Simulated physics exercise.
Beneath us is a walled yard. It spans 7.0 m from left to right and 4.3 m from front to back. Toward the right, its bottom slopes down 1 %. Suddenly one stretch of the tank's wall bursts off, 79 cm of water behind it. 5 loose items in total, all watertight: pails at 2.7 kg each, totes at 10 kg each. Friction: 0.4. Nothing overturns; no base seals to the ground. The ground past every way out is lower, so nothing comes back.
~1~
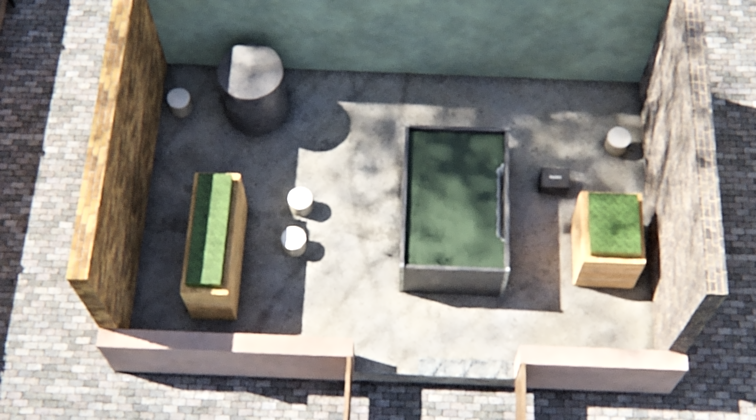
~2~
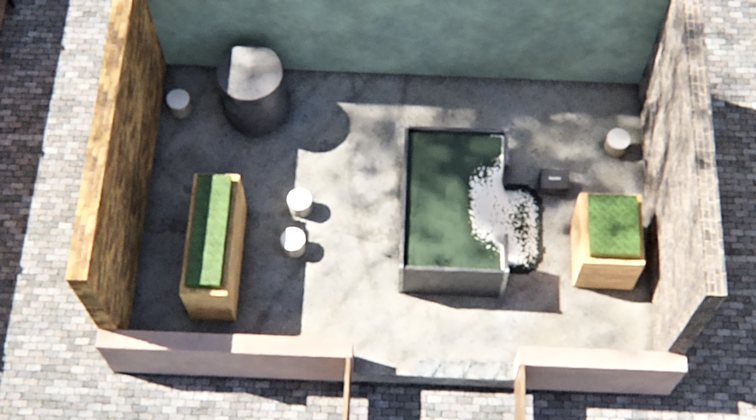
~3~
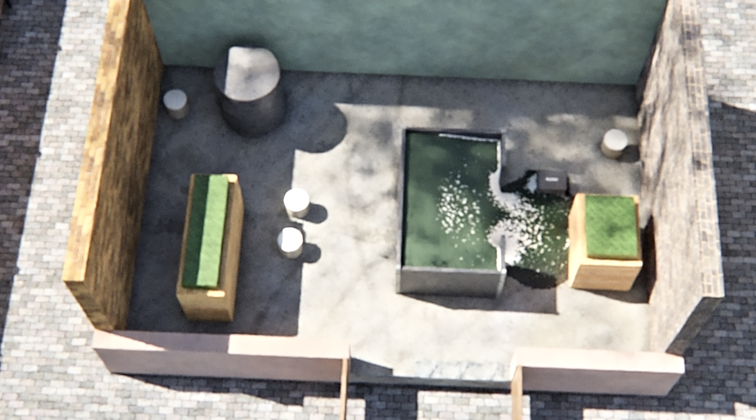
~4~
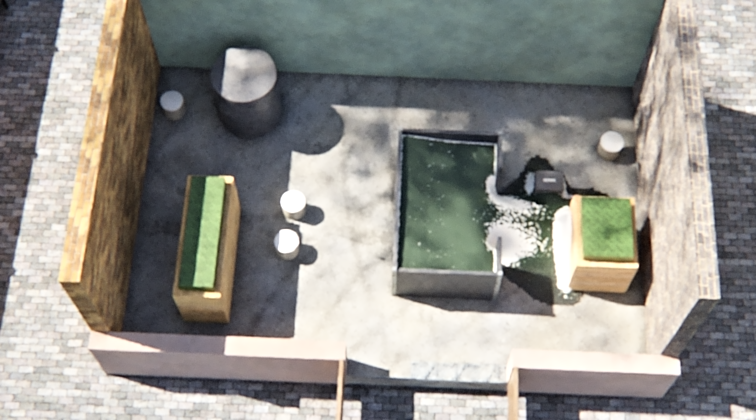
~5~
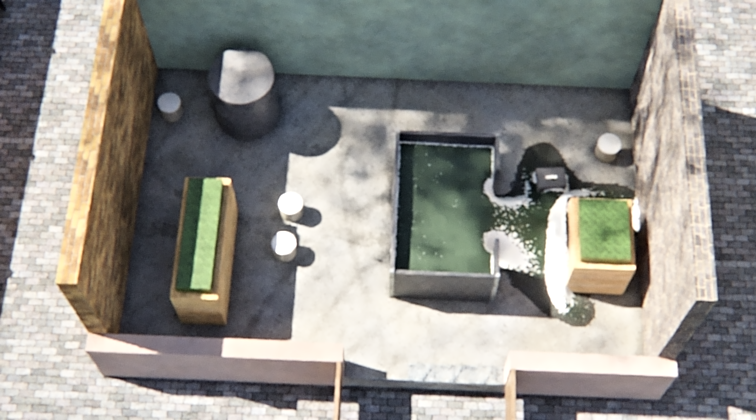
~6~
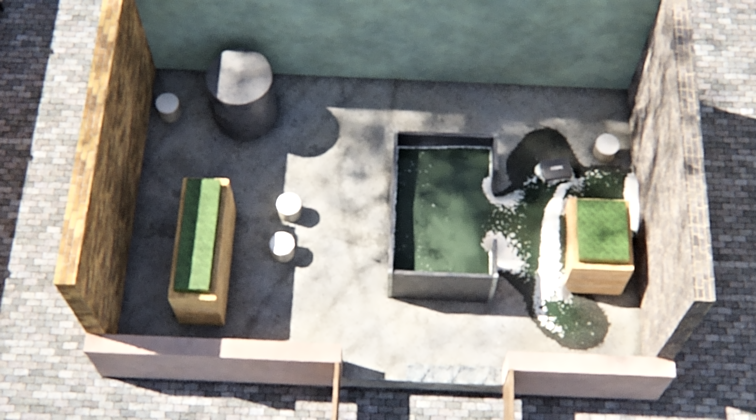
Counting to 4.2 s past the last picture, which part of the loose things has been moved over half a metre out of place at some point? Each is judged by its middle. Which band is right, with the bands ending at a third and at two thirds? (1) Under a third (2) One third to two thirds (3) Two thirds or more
The answer is 2.
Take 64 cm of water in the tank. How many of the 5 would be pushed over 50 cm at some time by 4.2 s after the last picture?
So the tally would be 2.
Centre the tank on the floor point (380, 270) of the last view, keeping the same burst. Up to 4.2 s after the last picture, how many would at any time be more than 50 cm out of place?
Result: 2 of them.
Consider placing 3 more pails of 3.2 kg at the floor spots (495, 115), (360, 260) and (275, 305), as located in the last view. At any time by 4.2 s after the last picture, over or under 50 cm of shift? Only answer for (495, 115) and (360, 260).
Beyond it, Within it.
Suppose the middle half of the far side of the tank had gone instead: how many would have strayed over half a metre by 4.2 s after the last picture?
Then it comes to 4 of them.
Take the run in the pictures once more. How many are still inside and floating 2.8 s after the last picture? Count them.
It comes to 0 of them.
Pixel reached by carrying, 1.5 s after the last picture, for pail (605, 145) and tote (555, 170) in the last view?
Approx. (554, 78); approx. (547, 112).
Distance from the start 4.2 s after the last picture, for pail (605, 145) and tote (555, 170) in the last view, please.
Shifts in order: 550 cm; 80 cm.
Then, 0.4 s after the last picture 1 of 5 are over 50 cm from their spots; 0 afloat.
Then, 1.5 s after the last picture 2 of 5 are over 50 cm from their spots; 1 afloat.
Then, 2.8 s after the last picture 2 of 5 are over 50 cm from their spots; 0 afloat.
Then, 4.2 s after the last picture 2 of 5 are over 50 cm from their spots, and 2 have been at some point; 0 afloat.
